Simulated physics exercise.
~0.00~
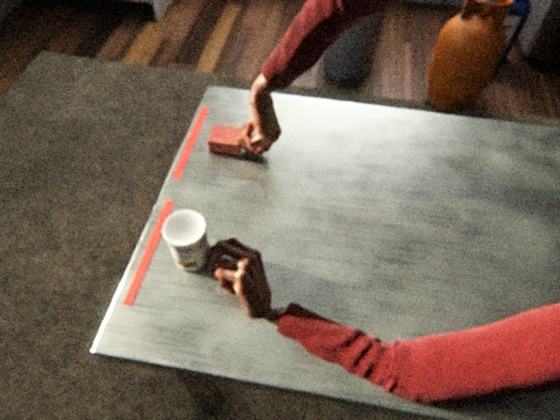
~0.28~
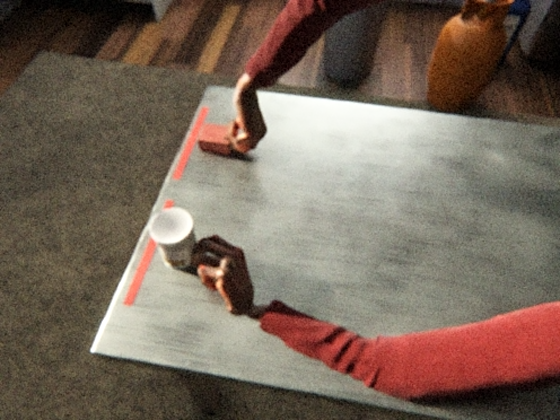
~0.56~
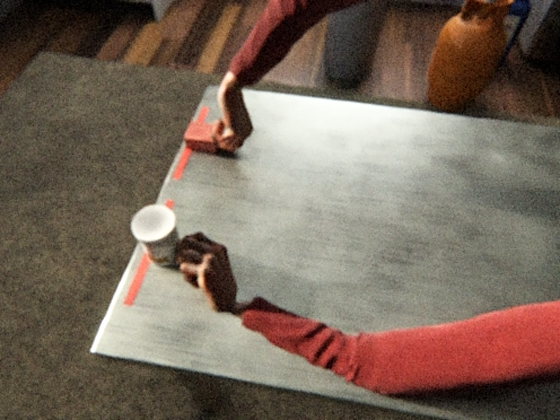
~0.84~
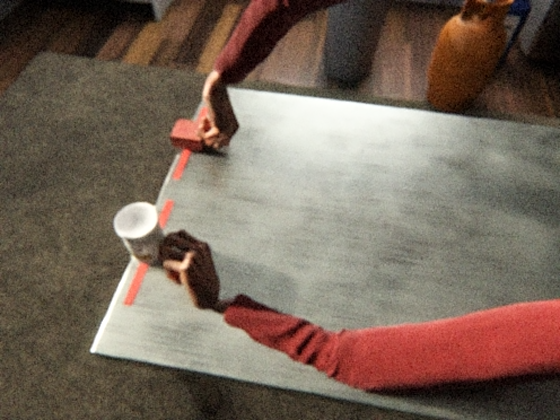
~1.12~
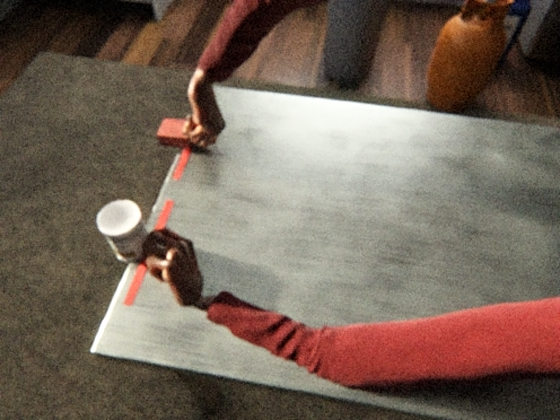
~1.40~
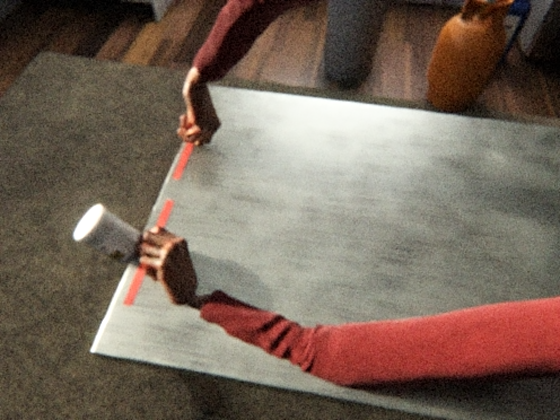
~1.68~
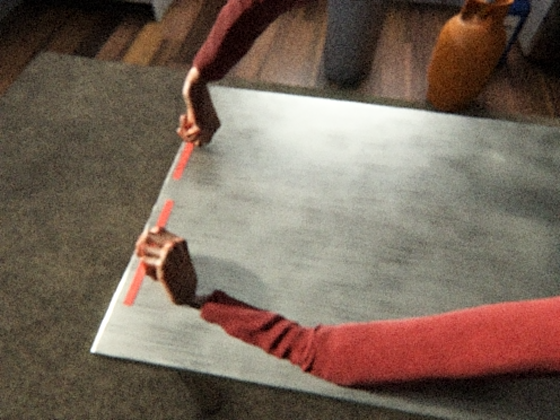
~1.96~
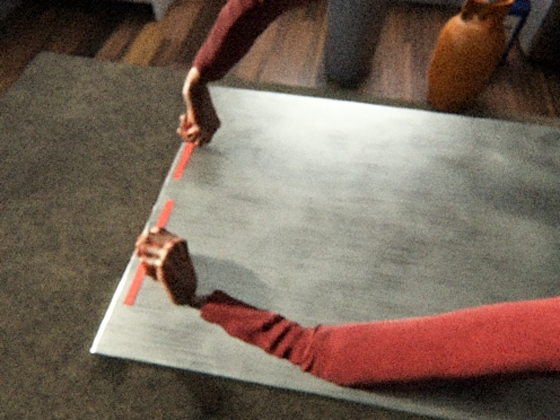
The clip opens on a grey tabletop with strips of red tape near its left edge, where two hands in red sleeves push a small red block and an upright white cup. Both objects slide steadily left, crossing the tape toward the edge. The block reaches the edge first and begins to jut past it, with the cup close behind. The block then drops out of sight as the cup tips over the side. The cup falls away too, leaving both hands resting still by the tape and neither object on the table.
